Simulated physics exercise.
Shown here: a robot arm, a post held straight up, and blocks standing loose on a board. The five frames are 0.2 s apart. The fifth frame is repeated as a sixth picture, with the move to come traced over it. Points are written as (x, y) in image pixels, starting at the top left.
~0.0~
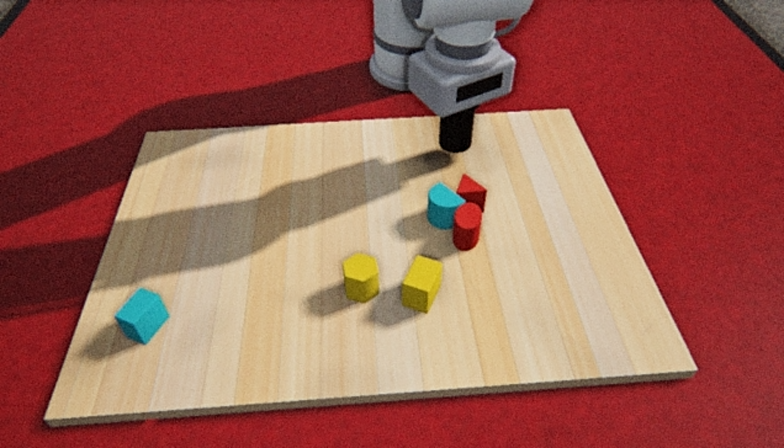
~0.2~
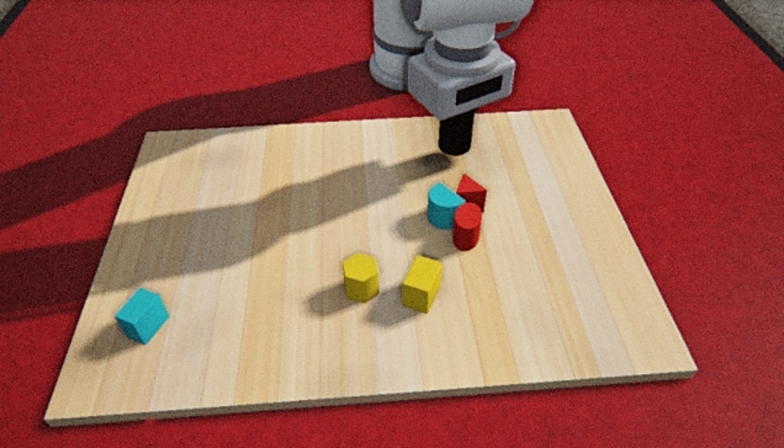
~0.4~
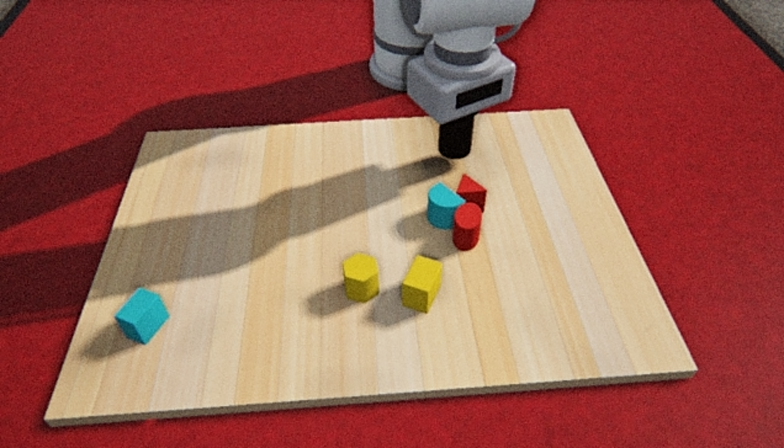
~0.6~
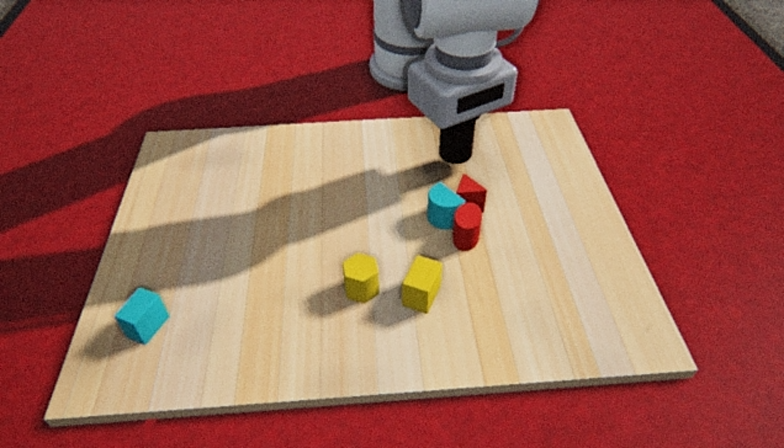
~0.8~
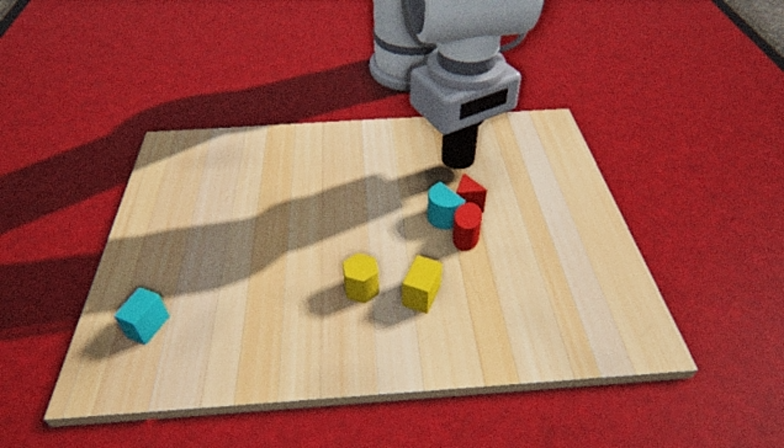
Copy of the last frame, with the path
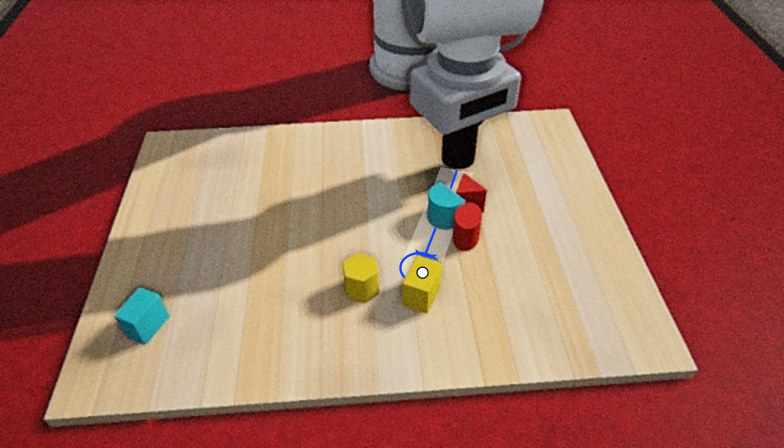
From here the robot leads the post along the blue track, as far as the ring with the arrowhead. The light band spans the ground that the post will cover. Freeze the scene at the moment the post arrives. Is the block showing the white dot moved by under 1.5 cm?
No, it doesn't check out.
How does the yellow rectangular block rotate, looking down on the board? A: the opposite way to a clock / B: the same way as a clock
The one that fits is A, the opposite way to a clock.
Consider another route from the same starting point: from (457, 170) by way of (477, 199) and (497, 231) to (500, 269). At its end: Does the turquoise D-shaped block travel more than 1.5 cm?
No, I don't think so.
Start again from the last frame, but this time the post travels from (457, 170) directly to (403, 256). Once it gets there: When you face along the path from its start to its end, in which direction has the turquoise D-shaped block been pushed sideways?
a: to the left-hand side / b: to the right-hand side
Answer: A.
Drawn move, straight from (457, 170) to (420, 268); the dot is on the yellow rectangular block.
What follows on the original path. One third of the way, post at (447, 189); turquoise D-shaped block at (442, 199), turned 20° anticlockwise; red triangular block at (473, 188), turned 15° clockwise.
Two thirds of the way, post at (434, 222); turquoise D-shaped block at (427, 233), turned 40° anticlockwise; red triangular block at (475, 190).
At the end, post at (420, 257); yellow rectangular block at (417, 298), turned 40° anticlockwise; turquoise D-shaped block at (405, 268), turned 25° anticlockwise; red elliptical block still; red triangular block at (475, 190).
